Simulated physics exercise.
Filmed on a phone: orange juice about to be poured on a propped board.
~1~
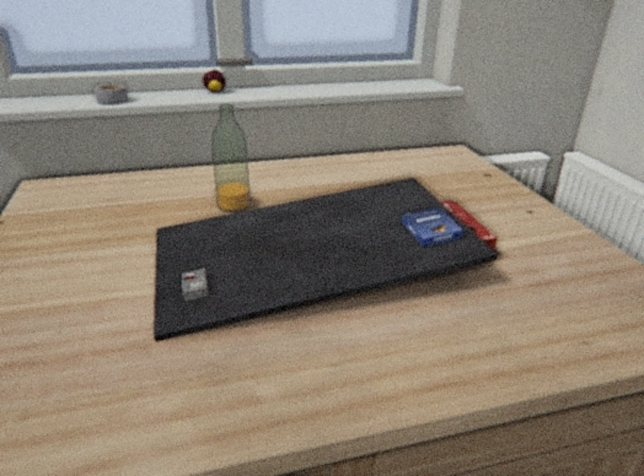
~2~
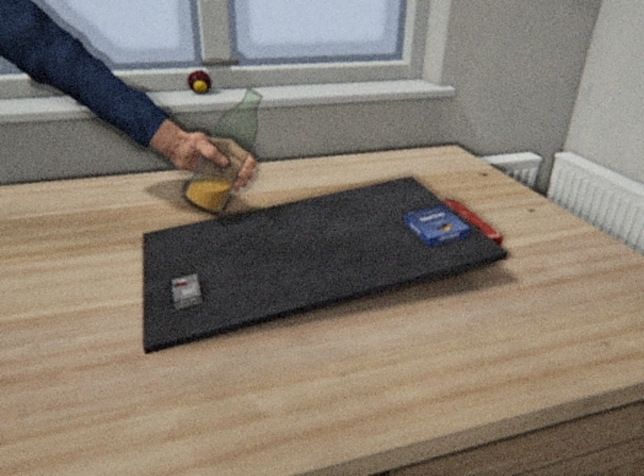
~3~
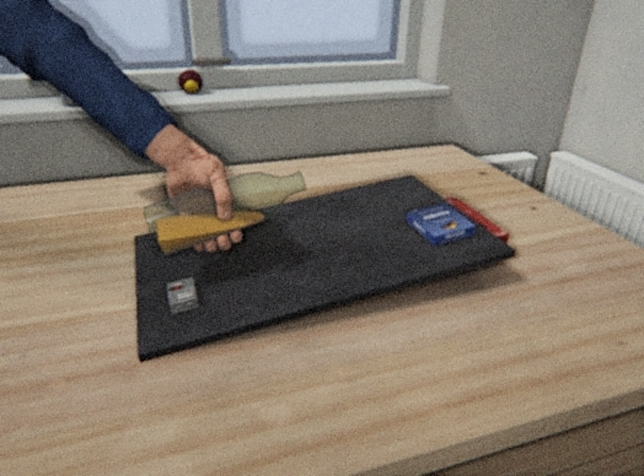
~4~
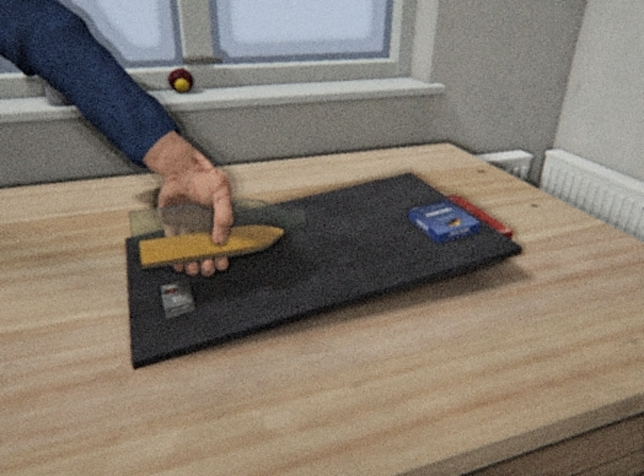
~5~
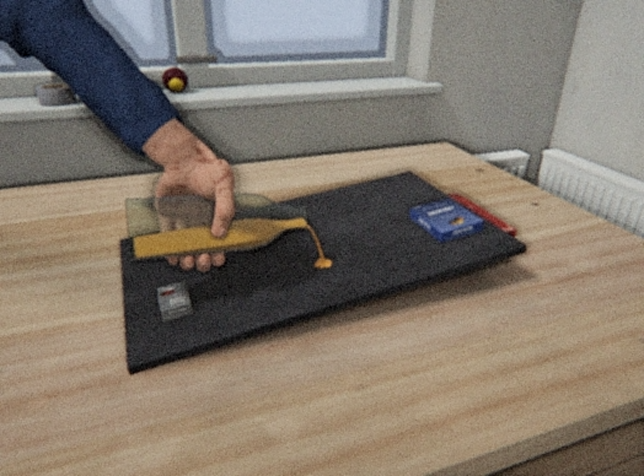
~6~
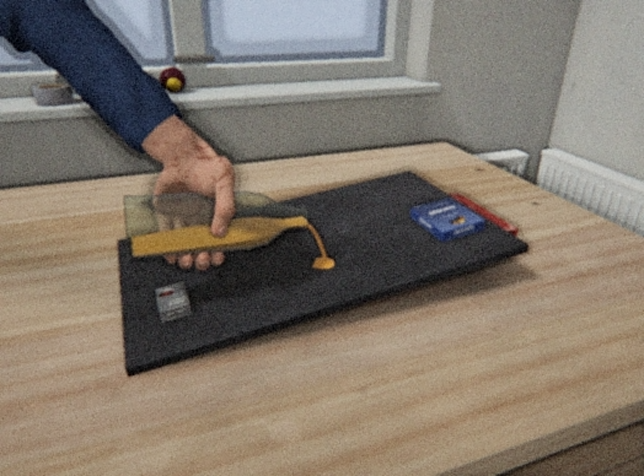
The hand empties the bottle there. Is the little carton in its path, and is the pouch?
The little carton is reached and the pouch escapes.
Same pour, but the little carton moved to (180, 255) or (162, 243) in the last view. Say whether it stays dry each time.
At the first place it remains untouched, at the second it stays dry.
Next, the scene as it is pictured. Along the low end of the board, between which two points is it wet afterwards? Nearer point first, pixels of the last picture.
It runs from (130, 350) to (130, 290).
A moment on, it runs down to the left; the little carton is untouched; the pouch is untouched.
Further on, it runs down to the left and off the end; the little carton is reached; the pouch is untouched.
When it is over, it runs down to the left and off the end; the little carton is reached; the pouch is untouched.
